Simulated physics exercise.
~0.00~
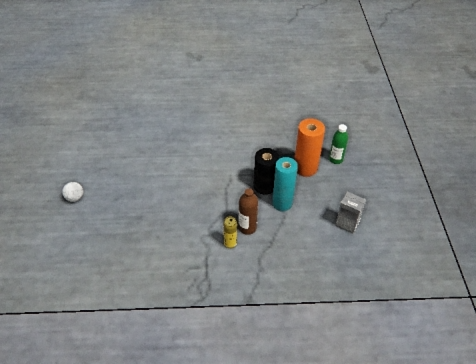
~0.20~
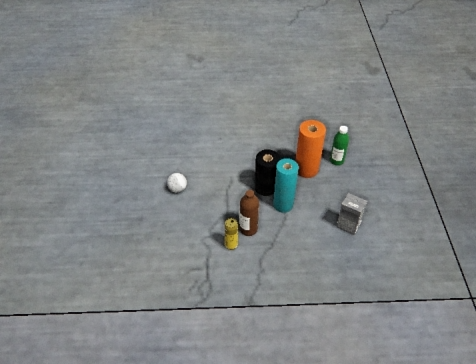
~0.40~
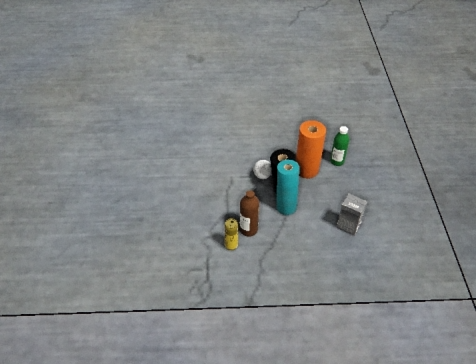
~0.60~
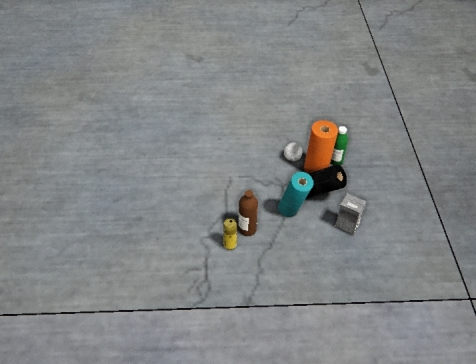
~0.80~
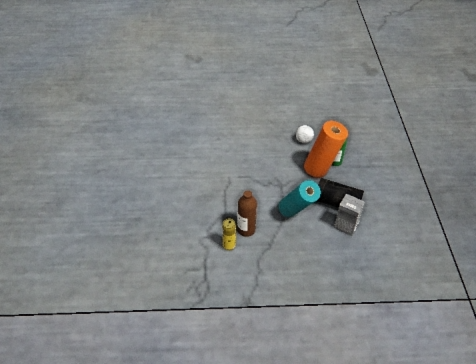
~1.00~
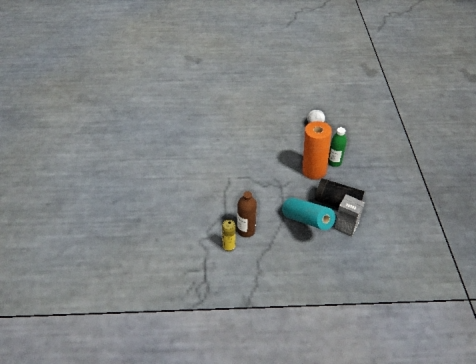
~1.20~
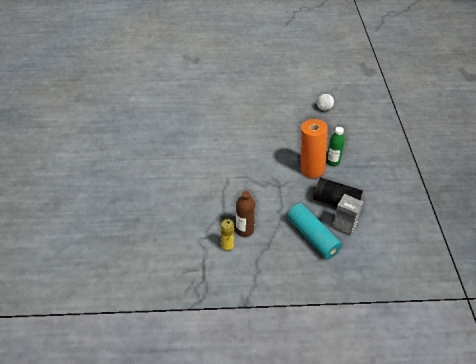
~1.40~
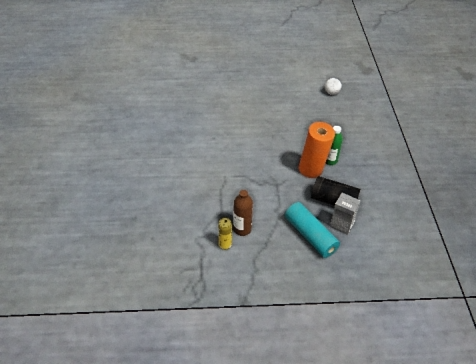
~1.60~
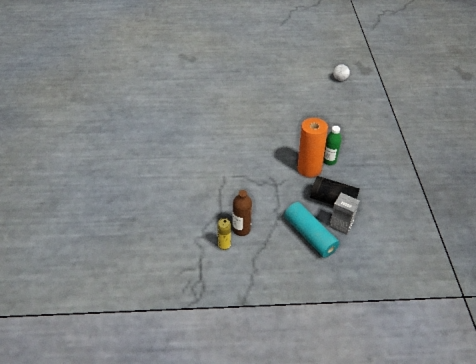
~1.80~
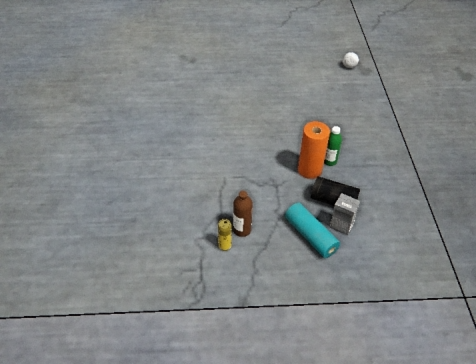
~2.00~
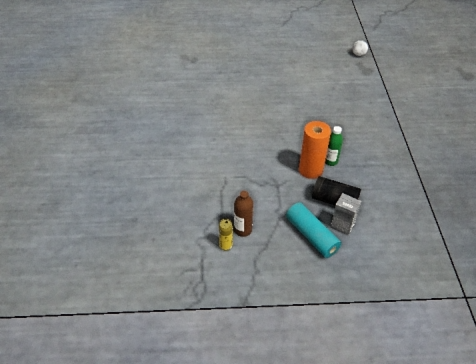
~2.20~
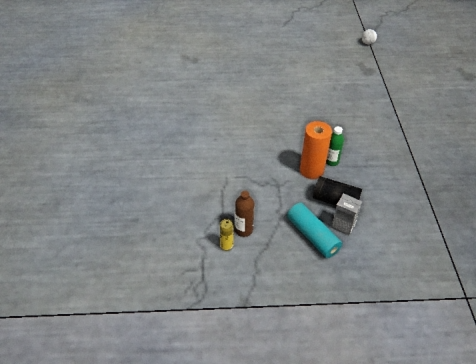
A tall orange roll stands on a grey, cracked floor seen from above, with black and turquoise rolls close by, a green bottle to its right, a grey carton below, and a brown bottle and small yellow can to the lower left. A white ball rolls in from the left and strikes the black roll, which topples to the right beside the carton. The turquoise roll tips too, while the orange roll tilts briefly and settles upright. The ball rolls away toward the upper right. Finally, the black and turquoise rolls lie on their sides, everything else standing.
